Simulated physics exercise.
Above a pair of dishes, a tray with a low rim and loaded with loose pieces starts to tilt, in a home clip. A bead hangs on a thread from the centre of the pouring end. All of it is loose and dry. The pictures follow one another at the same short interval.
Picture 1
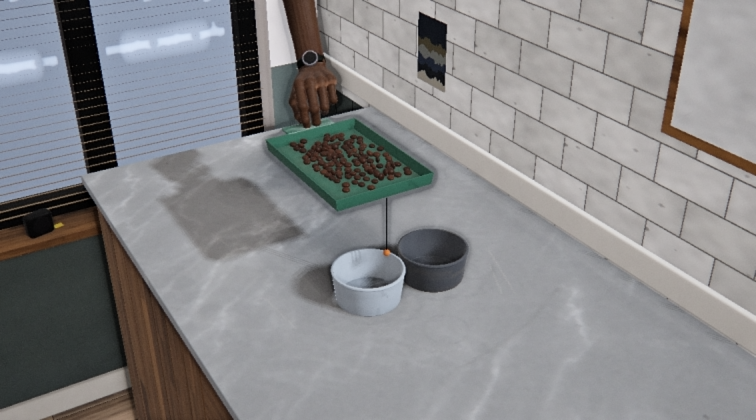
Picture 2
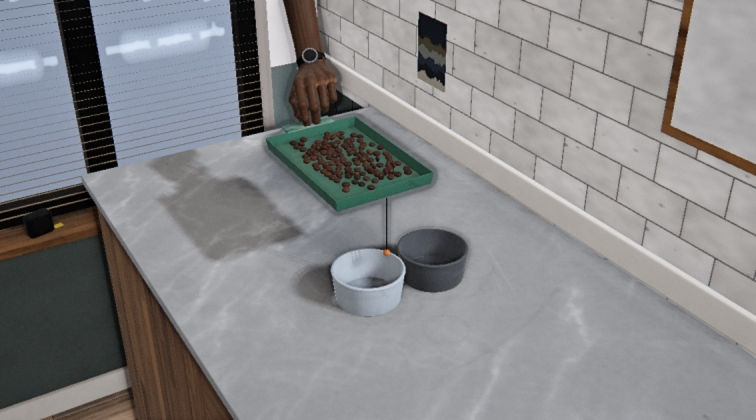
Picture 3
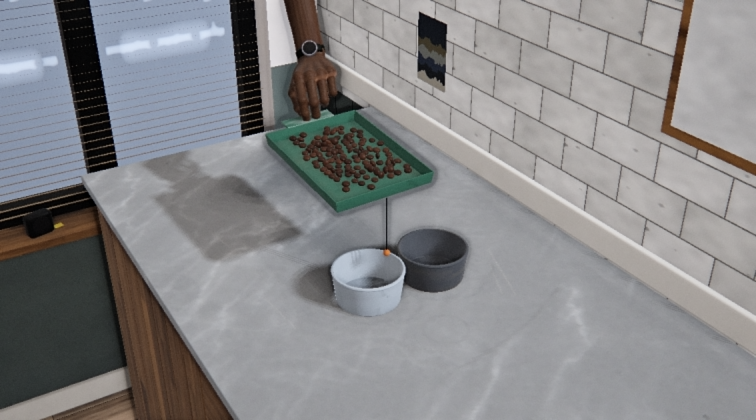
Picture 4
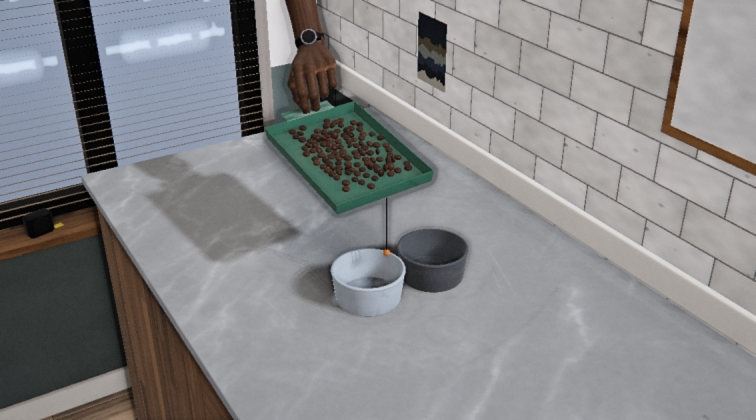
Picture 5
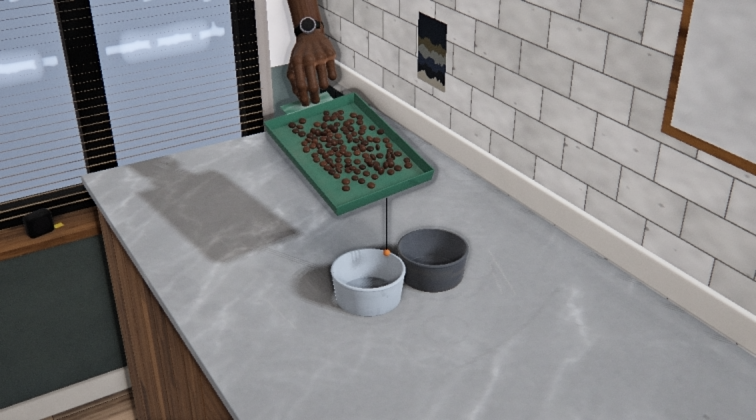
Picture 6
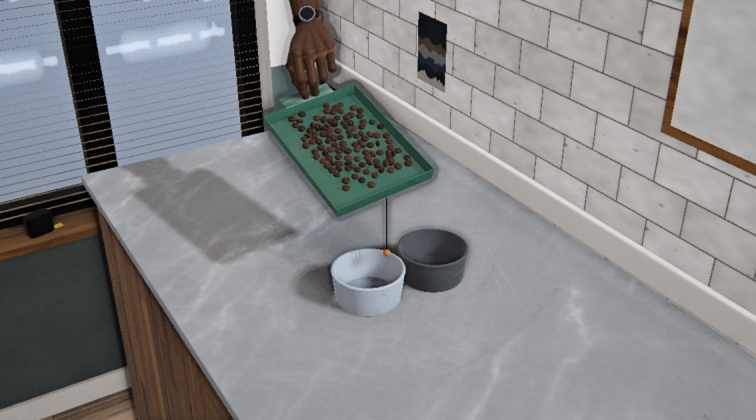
A green low-rimmed tray scattered with small brown pieces is held by a hand wearing a dark watch above a grey marbled countertop, seen from above at an angle. Below its near end, where a small orange bead hangs on a thread, sit a white dish and a dark grey one, beside a pale brick-tiled wall. The hand slowly raises the tray's far end, slanting it gradually toward its near left corner, while the pieces, dishes and camera show no clear movement of their own.
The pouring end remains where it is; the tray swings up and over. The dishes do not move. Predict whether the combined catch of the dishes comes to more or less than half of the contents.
The combined catch is more than half.
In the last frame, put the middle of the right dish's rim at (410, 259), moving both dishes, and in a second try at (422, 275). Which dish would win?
One: The left-side dish. Two: The left-side dish.
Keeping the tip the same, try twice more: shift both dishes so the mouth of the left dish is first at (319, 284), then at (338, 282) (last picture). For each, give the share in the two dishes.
Trial 1: 70 percent; trial 2: 90 percent.
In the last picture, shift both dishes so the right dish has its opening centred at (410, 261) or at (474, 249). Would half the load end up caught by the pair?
For the two tries in order: Exceeding half, not as much as half.
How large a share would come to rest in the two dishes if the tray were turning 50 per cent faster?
It would come out near 60 per cent.
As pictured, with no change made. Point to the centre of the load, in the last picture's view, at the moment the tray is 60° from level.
Around (352, 187).
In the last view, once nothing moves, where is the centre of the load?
Around (360, 303), give or take.
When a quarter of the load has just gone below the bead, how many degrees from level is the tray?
Around 85° of tilt.
Soon after the last picture, tray tipped steeply; nearly all on the tray; a stray few in the air.
A little later, tray tipped right over; about a third on the tray; about a quarter in the left dish; about a quarter outside both; a small part in the air.
Later still, tray tipped past a quarter turn; about two thirds in the left dish; about a third outside both.
At rest, tray tipped past a quarter turn; about two thirds in the left dish; none in the right dish; about a third outside both.
